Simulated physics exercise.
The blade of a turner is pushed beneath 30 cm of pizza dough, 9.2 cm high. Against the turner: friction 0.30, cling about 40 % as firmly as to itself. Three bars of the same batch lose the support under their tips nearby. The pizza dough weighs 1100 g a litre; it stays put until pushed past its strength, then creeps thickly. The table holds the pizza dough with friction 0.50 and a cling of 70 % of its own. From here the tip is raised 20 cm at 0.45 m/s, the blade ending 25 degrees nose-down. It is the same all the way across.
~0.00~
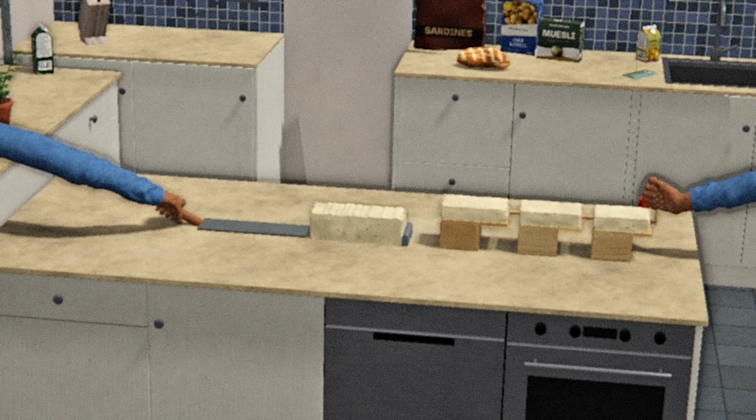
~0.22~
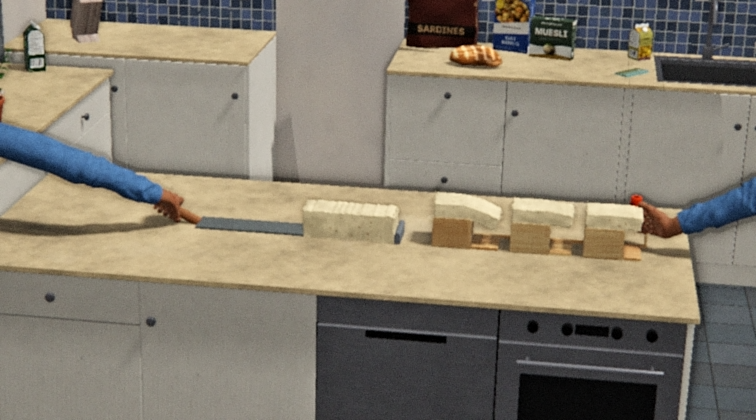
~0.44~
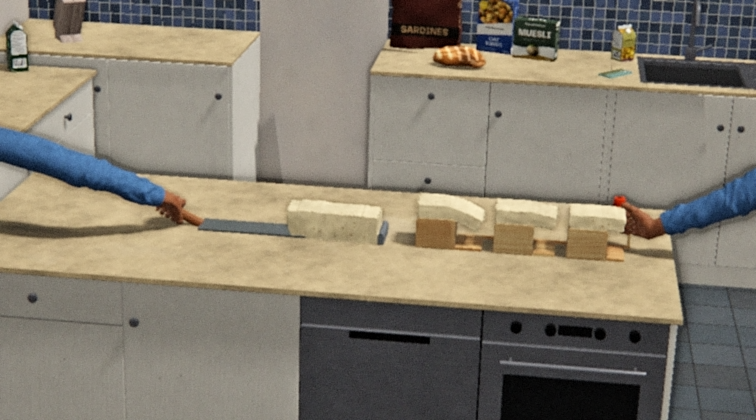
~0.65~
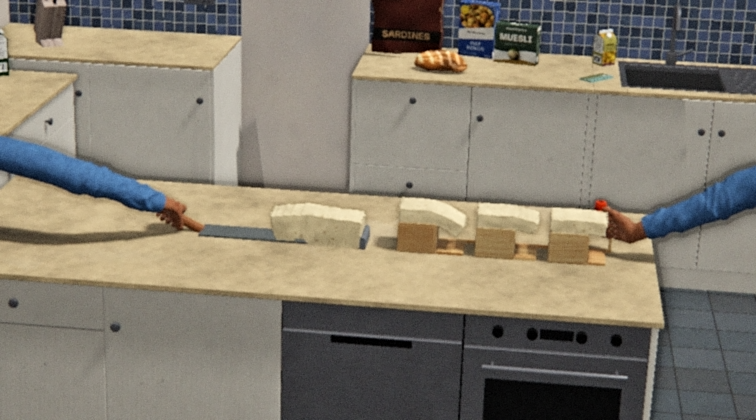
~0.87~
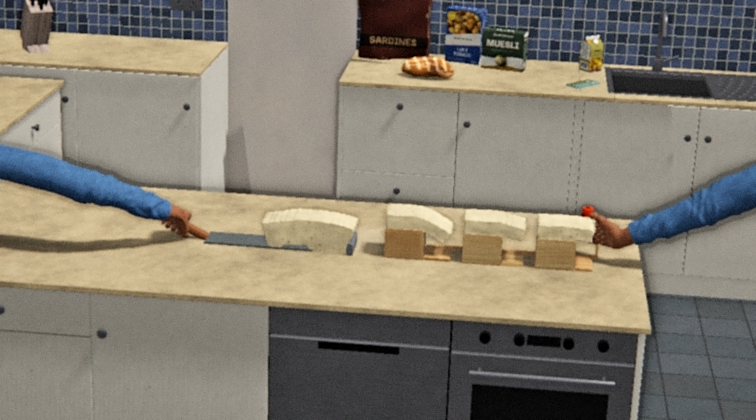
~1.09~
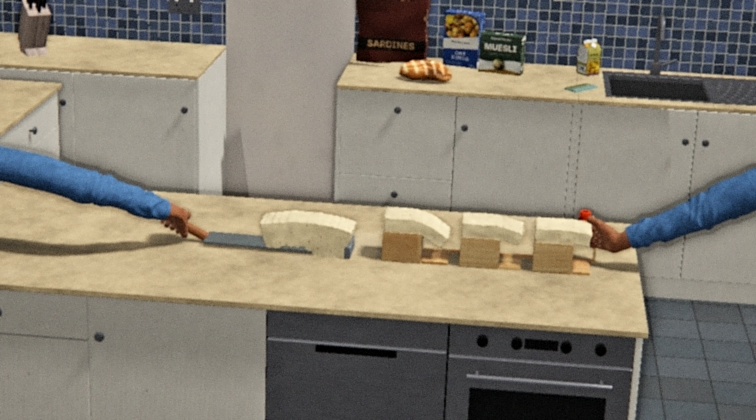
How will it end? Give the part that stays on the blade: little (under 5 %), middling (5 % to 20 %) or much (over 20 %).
It comes out little: Under 5 %.
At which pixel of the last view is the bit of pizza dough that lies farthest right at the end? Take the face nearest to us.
Around (405, 253).
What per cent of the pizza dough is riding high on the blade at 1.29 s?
About 45 %.
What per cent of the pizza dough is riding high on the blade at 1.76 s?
Some 10 per cent.
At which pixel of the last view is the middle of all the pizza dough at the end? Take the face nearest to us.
At about (344, 244).
By 1.29 s, the tip is 9.4 cm up.
By 1.52 s, the tip is 19 cm up.
By 1.76 s, the tip is 20 cm up and 10 % is riding high on the blade.
By 1.99 s, the tip is 20 cm up and 0 % is riding high on the blade.
By 2.80 s, at the end, the tip is 20 cm up and 0 % is riding high on the blade.
